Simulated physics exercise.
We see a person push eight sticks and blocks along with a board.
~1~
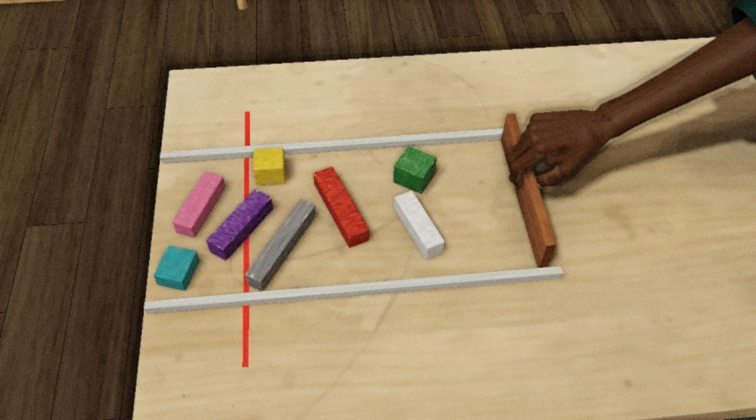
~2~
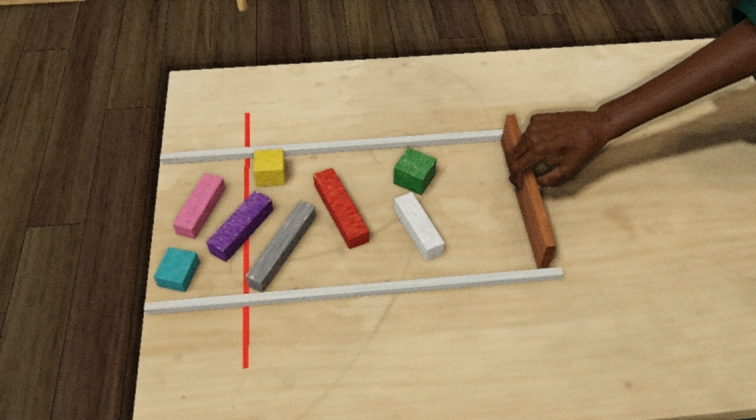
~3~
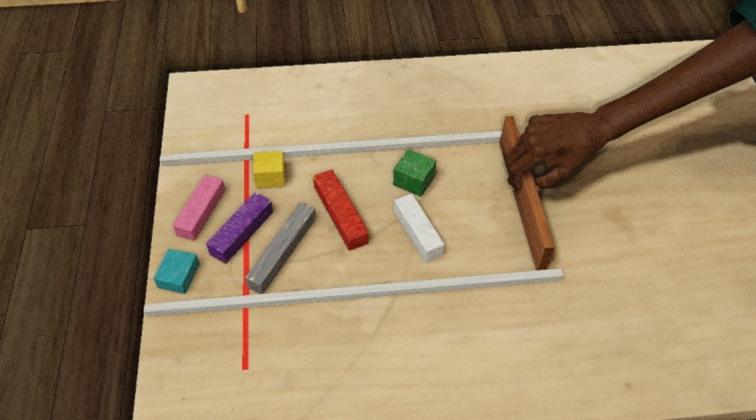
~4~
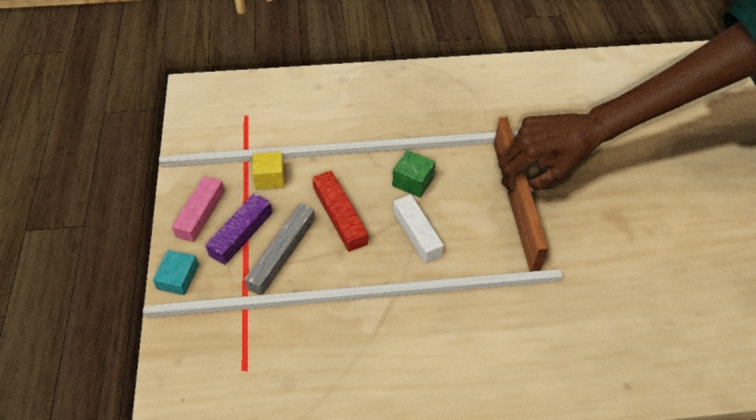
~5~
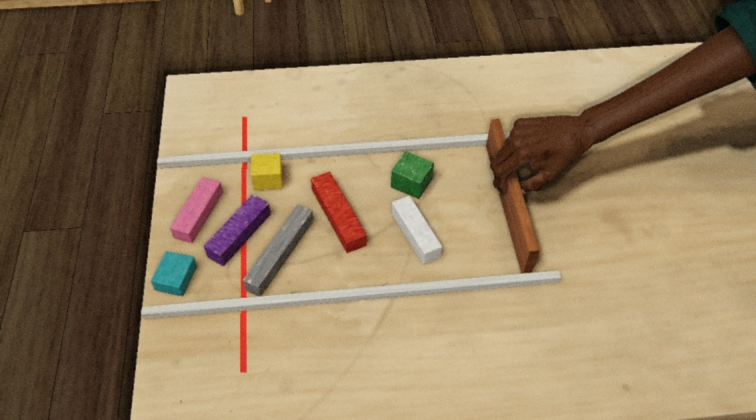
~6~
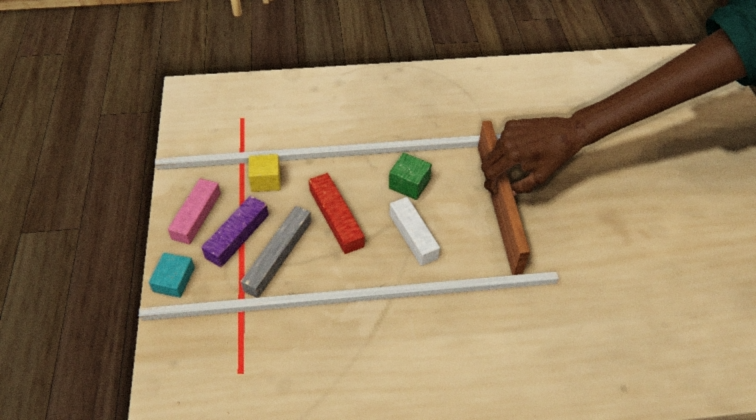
A hand slides a wooden board slightly left toward eight colourful sticks and blocks.
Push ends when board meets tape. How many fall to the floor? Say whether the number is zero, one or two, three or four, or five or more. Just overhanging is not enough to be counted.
Watch it: Hardly any - one or two - go plunging down.
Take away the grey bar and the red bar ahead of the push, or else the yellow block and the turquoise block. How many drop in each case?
In order, the numbers are 0 and 1.
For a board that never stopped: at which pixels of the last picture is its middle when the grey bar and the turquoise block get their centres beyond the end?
The middle is at (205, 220) when it's the grey bar, and at (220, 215) when it's the turquoise block.
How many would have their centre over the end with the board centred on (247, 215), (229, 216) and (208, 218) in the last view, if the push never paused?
Taking the three positions in turn, the counts come to 1, 2 and 3.
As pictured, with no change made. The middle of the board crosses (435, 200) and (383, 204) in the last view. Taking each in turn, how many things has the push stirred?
Counting first: 1, next 2.
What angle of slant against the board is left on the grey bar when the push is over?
Angle: Around 15°.
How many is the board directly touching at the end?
3 end up touching it.
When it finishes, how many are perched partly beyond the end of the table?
Result: 1.
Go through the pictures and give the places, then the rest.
The first picture shows turquoise block (177, 268); pink bar (200, 204); purple bar (241, 224); board (526, 188); tape (247, 222).
The second picture shows pink bar (200, 205); green block (415, 171).
The third picture shows purple bar (241, 227); white bar (418, 227).
The fourth picture shows turquoise block (176, 272); board (518, 191).
The fifth picture shows pink bar (197, 209); grey bar (280, 249).
The sixth picture shows turquoise block (172, 275); pink bar (195, 211); purple bar (236, 231); board (501, 195); tape (242, 229).
Soon after, none off yet; turquoise block at rest near (172, 275); pink bar at rest near (195, 211); purple bar at rest near (236, 231).
After that, none off yet; turquoise block at rest near (171, 276); pink bar displaced a little near (176, 209); purple bar displaced about its own width near (190, 227).
In the end, the number that fall off is one or two; gone, pink bar.
